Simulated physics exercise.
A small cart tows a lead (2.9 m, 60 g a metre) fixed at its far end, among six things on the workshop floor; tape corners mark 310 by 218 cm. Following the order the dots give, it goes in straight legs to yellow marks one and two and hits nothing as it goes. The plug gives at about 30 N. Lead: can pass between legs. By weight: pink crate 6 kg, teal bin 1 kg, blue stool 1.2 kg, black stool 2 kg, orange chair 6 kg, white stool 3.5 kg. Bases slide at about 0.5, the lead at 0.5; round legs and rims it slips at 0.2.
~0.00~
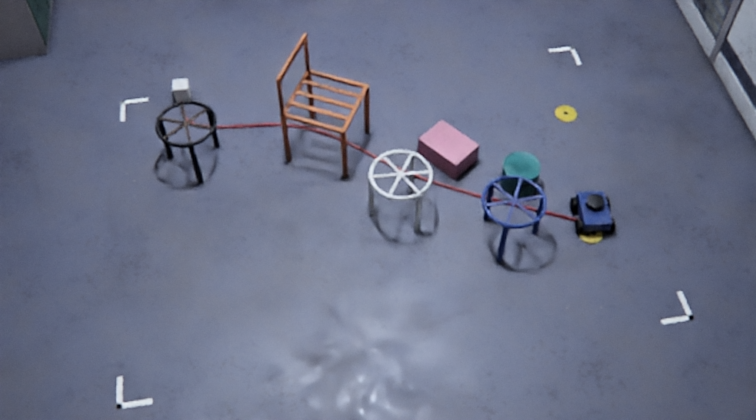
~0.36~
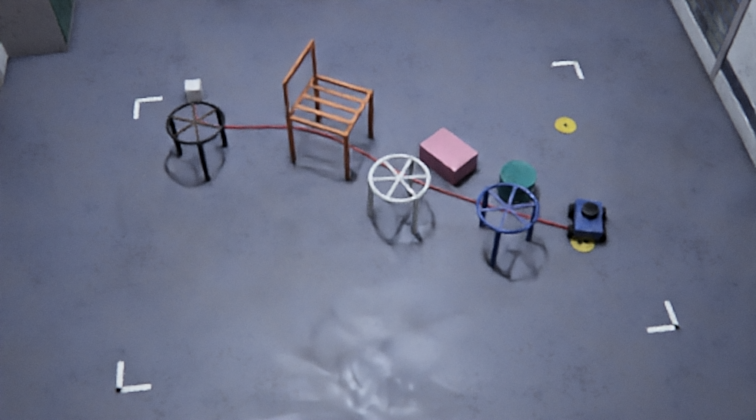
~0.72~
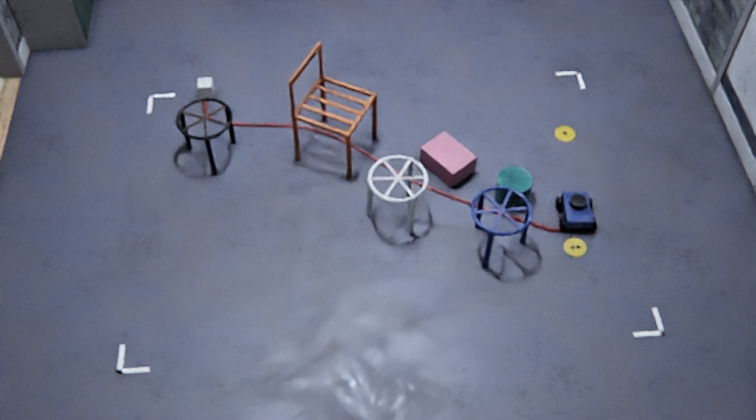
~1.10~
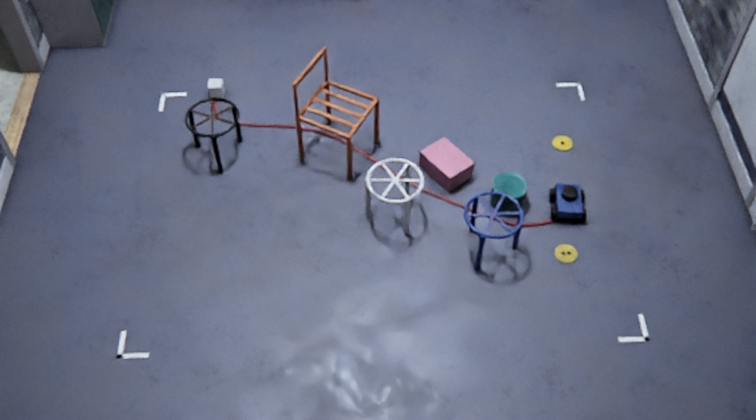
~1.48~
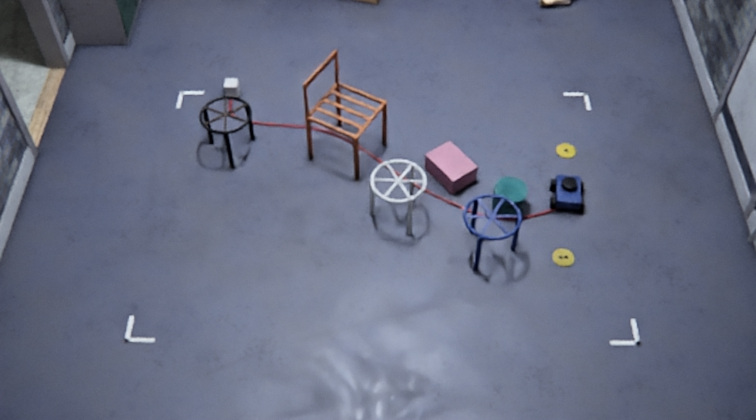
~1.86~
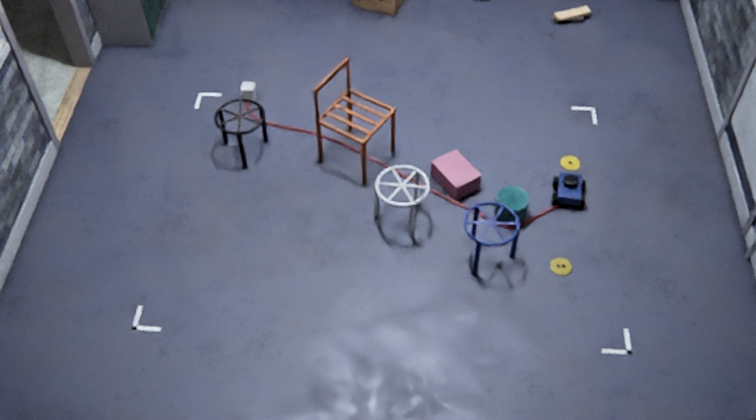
A small blue cart moves from the near yellow mark toward the far one, trailing a red lead.
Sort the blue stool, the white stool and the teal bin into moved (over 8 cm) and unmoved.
Sorted: Blue stool unmoved, white stool unmoved, teal bin moved.
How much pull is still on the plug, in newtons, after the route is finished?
It ends up near 0 N.
After 2.9 s, cart at (568, 165), 6 N at the fixed end; teal bin 13 cm off its start.
After 3.9 s, cart at (567, 196), lead slack at the fixed end; teal bin 17 cm off its start.
After 4.9 s, cart at (564, 234), lead slack at the fixed end; teal bin 17 cm off its start at (509, 179).
After 5.9 s, cart at (561, 265), lead slack at the fixed end; teal bin 17 cm off its start.
After 6.3 s, cart at (561, 265), lead slack at the fixed end; teal bin 17 cm off its start at (509, 179), white stool 0 cm off its start at (402, 184), blue stool 0 cm off its start at (492, 222).
